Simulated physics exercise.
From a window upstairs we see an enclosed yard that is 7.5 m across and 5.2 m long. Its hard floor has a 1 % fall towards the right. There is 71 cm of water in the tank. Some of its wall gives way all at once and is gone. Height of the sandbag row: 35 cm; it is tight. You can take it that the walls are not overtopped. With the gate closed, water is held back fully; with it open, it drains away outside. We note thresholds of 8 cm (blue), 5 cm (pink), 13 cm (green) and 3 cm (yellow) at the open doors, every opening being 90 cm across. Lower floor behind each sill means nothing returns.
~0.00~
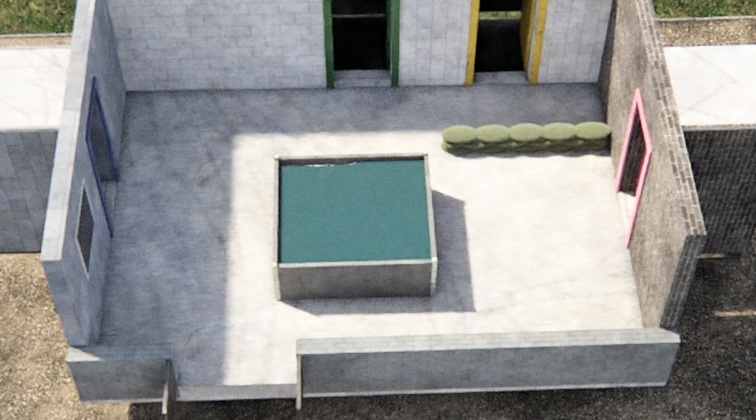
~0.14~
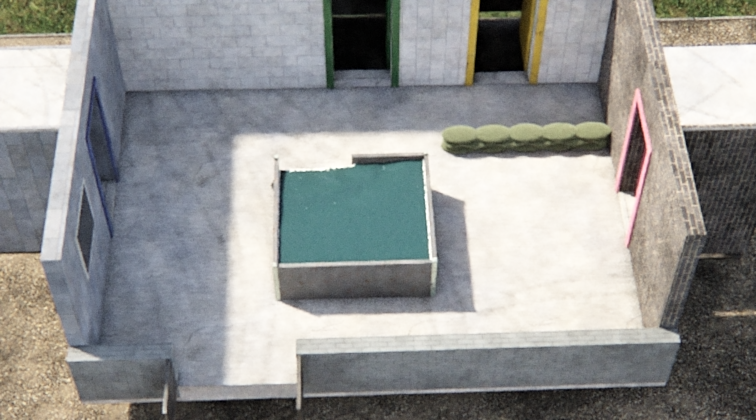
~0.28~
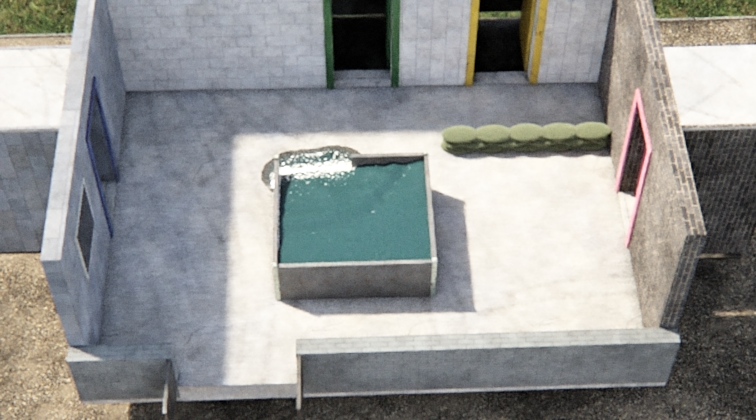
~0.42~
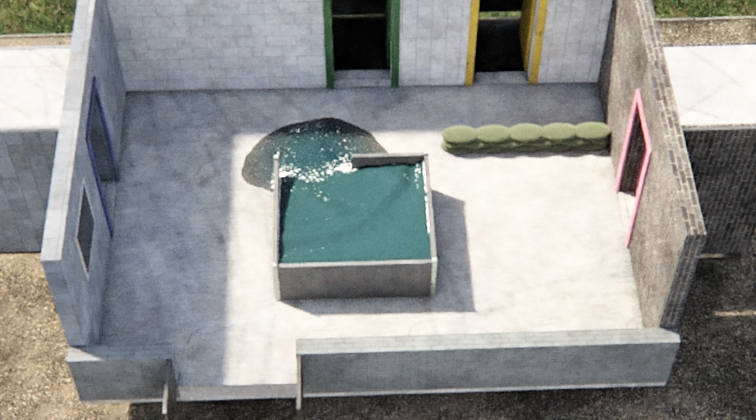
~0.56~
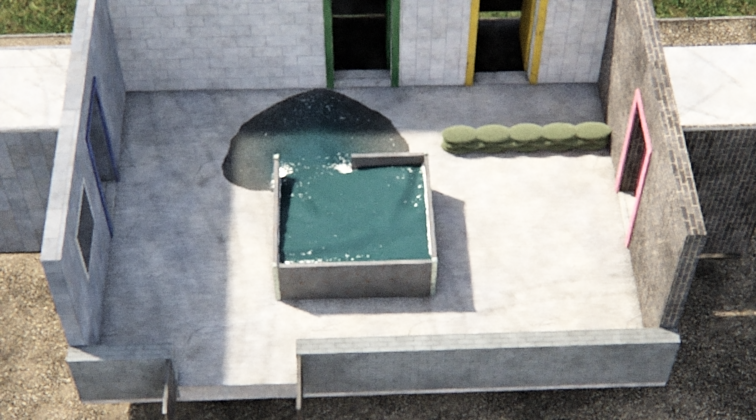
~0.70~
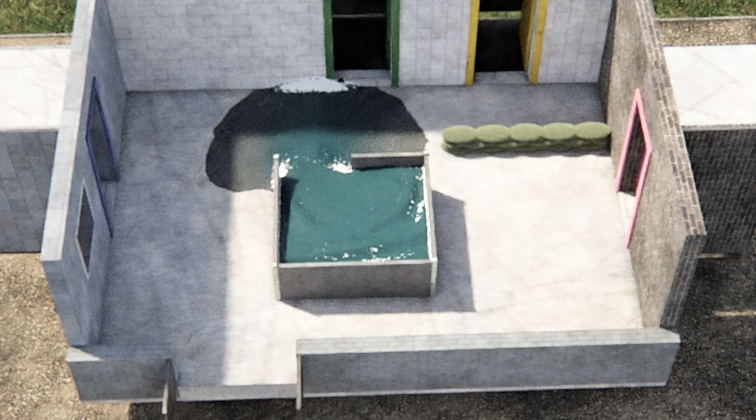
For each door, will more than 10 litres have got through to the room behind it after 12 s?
The blue door: No, not more than 10 litres; the pink door: No, not more than 10 litres; the green door: Yes, more than 10 litres; the yellow door: Yes, more than 10 litres.
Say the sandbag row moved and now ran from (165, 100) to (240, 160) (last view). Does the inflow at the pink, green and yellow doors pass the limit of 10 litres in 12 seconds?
Then the pink door is over the mark, the green door over the mark, the yellow door over the mark.
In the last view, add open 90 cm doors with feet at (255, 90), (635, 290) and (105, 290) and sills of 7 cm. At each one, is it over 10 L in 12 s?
Check each in turn: The first succeeds, the second fails, the third fails.
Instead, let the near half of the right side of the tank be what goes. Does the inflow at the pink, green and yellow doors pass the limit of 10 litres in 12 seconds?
Result: Pink limit passed, green limit not passed, yellow limit not passed.
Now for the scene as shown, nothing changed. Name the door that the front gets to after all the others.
Door: Pink.
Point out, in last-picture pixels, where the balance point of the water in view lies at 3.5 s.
The water's centre sits at about (319, 178).
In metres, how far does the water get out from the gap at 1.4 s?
About 3.2 m out.
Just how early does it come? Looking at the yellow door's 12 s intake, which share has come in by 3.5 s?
Some 0 per cent by then.
After 1.4 s water covers 20 % of the floor and is deepest (40 cm) near (299, 92); blue door not reached, pink door not reached, green door 29 cm at the sill, 35 L in, yellow door not reached.
After 2.2 s water covers 25 % of the floor and is deepest (42 cm) near (127, 96); blue door not reached, pink door not reached, green door 28 cm at the sill, 106 L in, yellow door 6 cm at the sill, 0 L in.
After 3.5 s water covers 45 % of the floor and is deepest (28 cm) near (588, 112); blue door 8 cm at the sill, 0 L in, pink door not reached, green door 21 cm at the sill, 170 L in, yellow door 5 cm at the sill, 3 L in.
After 7.0 s water covers 65 % of the floor and is deepest (18 cm) near (583, 87); blue door 6 cm at the sill, 1 L in, pink door not reached, green door 11 cm at the sill, 199 L in, yellow door 15 cm at the sill, 121 L in.
After 12.0 s water covers 85 % of the floor and is deepest (12 cm) near (591, 129); blue door 4 cm at the sill, 1 L in, pink door 4 cm at the sill, 0 L in, green door 6 cm at the sill, 199 L in, yellow door 11 cm at the sill, 312 L in.
